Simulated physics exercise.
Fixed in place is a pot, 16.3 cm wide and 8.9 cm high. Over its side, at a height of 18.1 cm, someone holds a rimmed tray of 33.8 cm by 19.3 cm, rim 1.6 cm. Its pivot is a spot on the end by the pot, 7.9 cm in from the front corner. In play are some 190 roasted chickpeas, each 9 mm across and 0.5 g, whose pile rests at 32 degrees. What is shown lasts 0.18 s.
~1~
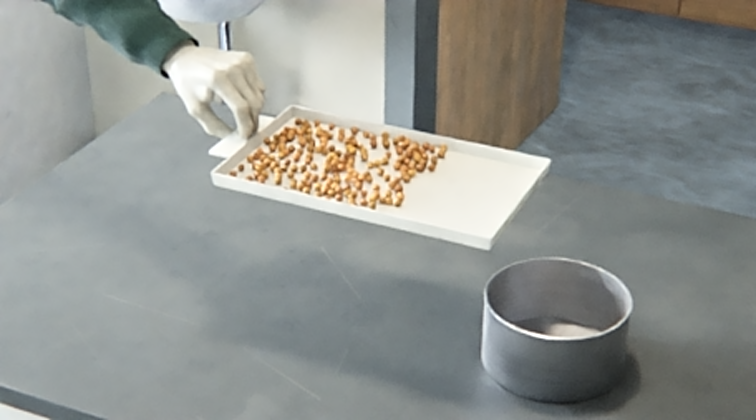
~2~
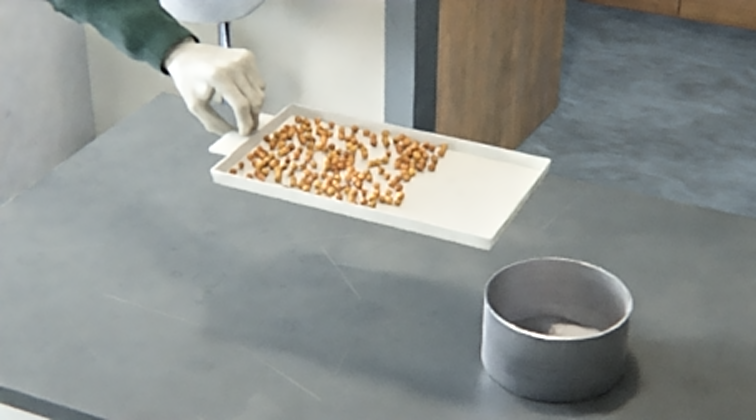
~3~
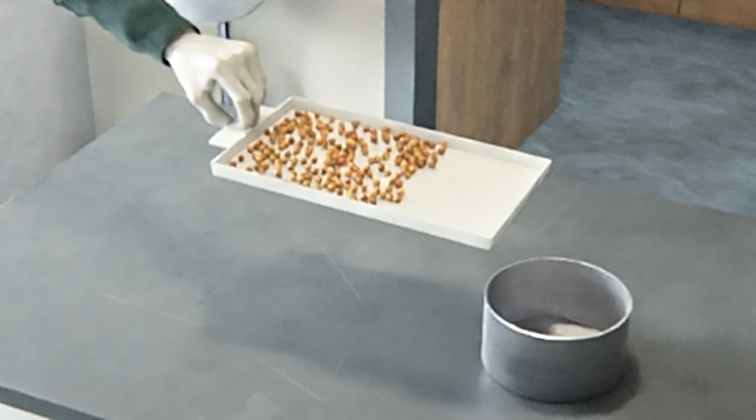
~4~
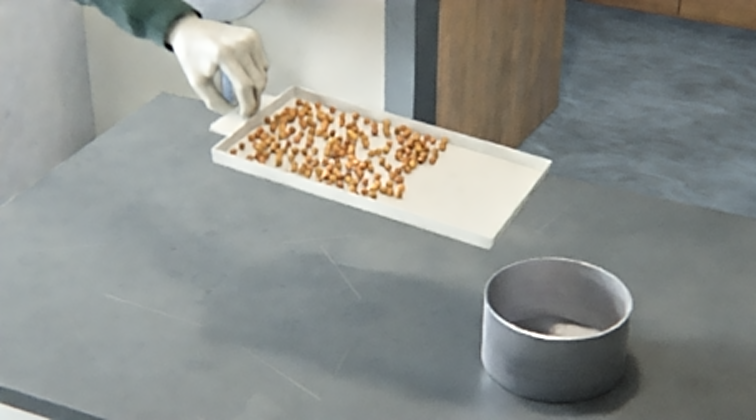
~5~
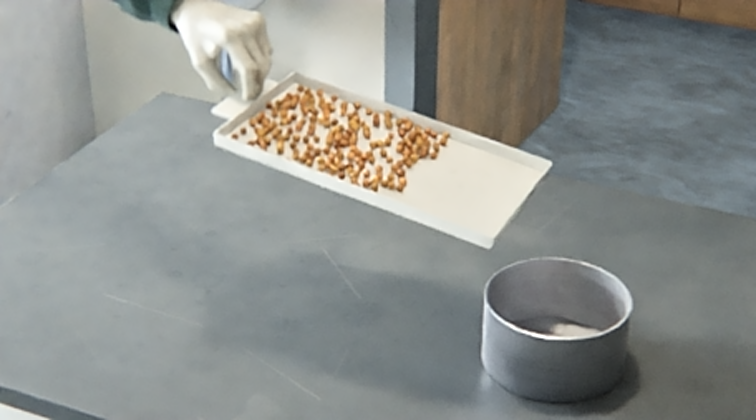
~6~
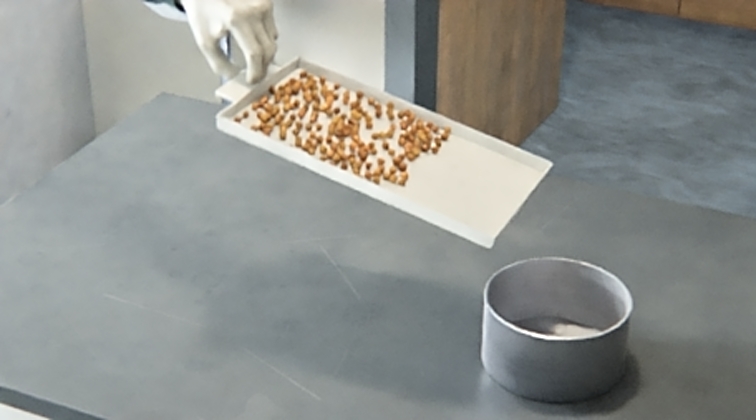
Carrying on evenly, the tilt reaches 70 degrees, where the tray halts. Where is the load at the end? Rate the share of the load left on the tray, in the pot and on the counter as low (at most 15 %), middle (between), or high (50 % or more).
Left on the tray - middle, pot - middle, counter - middle.
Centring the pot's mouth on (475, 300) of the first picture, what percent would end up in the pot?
With the pot there, close to 5 per cent.
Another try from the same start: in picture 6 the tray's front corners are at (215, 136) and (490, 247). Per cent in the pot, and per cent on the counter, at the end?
Pot: 20, counter: 50.
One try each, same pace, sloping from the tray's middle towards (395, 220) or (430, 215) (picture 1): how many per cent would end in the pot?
Estimate: Some 0 % and some 25 % respectively.
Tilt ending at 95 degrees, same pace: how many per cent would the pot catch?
In that case some 60 per cent.
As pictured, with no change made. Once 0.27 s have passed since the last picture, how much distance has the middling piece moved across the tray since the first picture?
About 4 cm.
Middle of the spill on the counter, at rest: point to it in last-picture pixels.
Roughly at pixel (663, 309) in the last view.
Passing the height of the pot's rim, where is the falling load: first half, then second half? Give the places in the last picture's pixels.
Earlier half close to (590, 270), later half at (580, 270) in pixels.
Then, 0.27 s after the last picture, tilt 41 degrees; the tray holds 100 %, the pot 0 %.
Then, 0.45 s after the last picture, tilt 60 degrees; the tray holds 100 %, the pot 0 %.
Then, 0.75 s after the last picture, tilt 70 degrees; the tray holds 35 %, the pot 35 %.
In the end, tray 35 %, pot 40 %, counter 25 %.
